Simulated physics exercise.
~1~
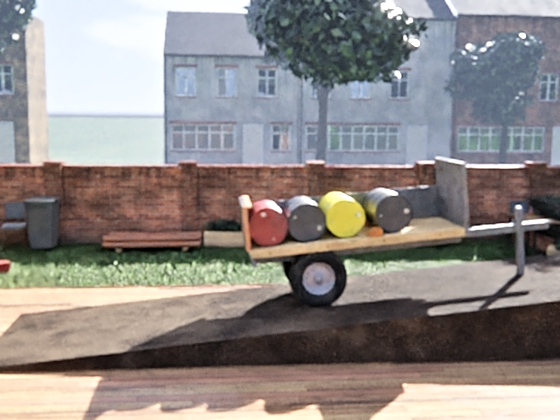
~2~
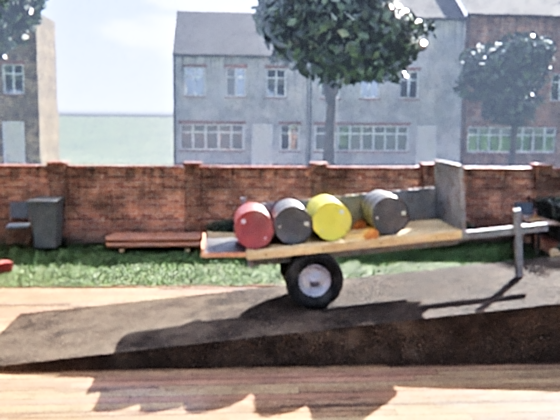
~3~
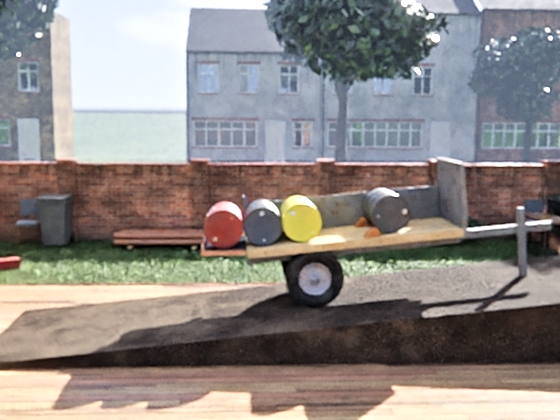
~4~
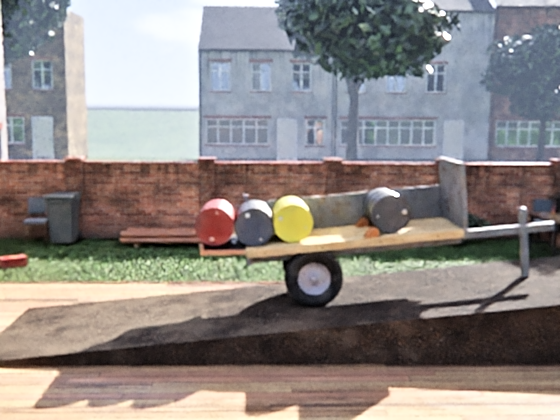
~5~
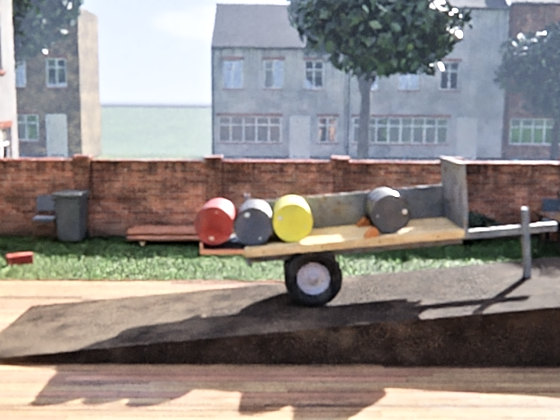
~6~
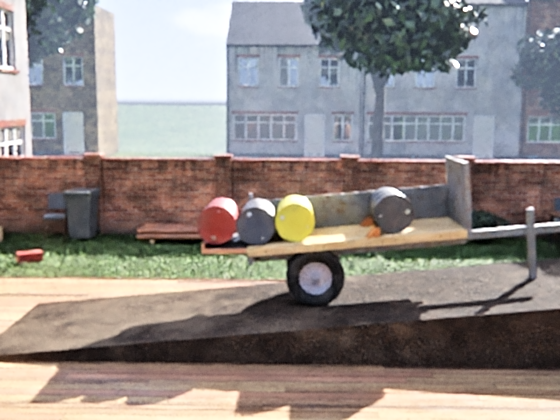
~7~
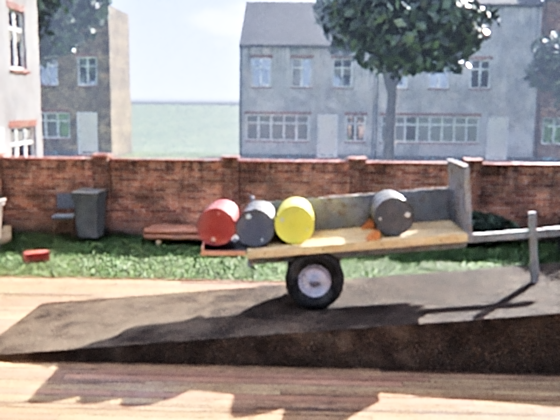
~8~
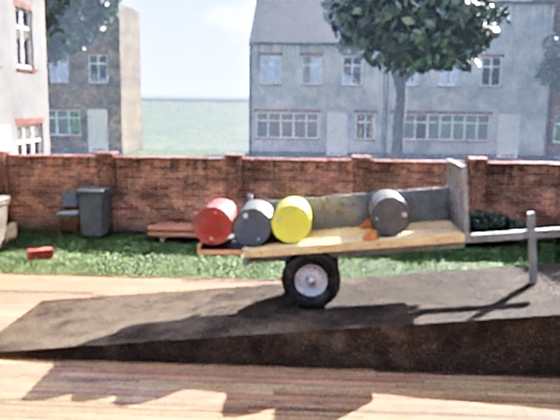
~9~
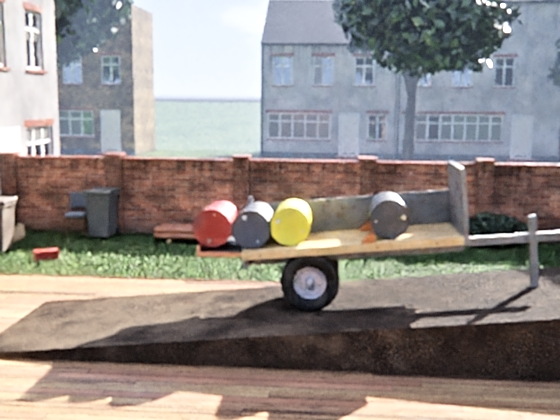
On a dark sloping ramp before a brick wall and houses, a flatbed trailer stands with its tail downhill to the left, carrying a red drum, a yellow drum and two grey ones. The upright tailgate swings down until it lies almost level with the bed. The red drum, one grey drum and the yellow drum roll left, while the other grey drum stays behind near an orange chock. The red drum rolls onto the lowered gate and stops there, the other two close behind it. All four drums remain aboard, resting still as the view drifts sideways.
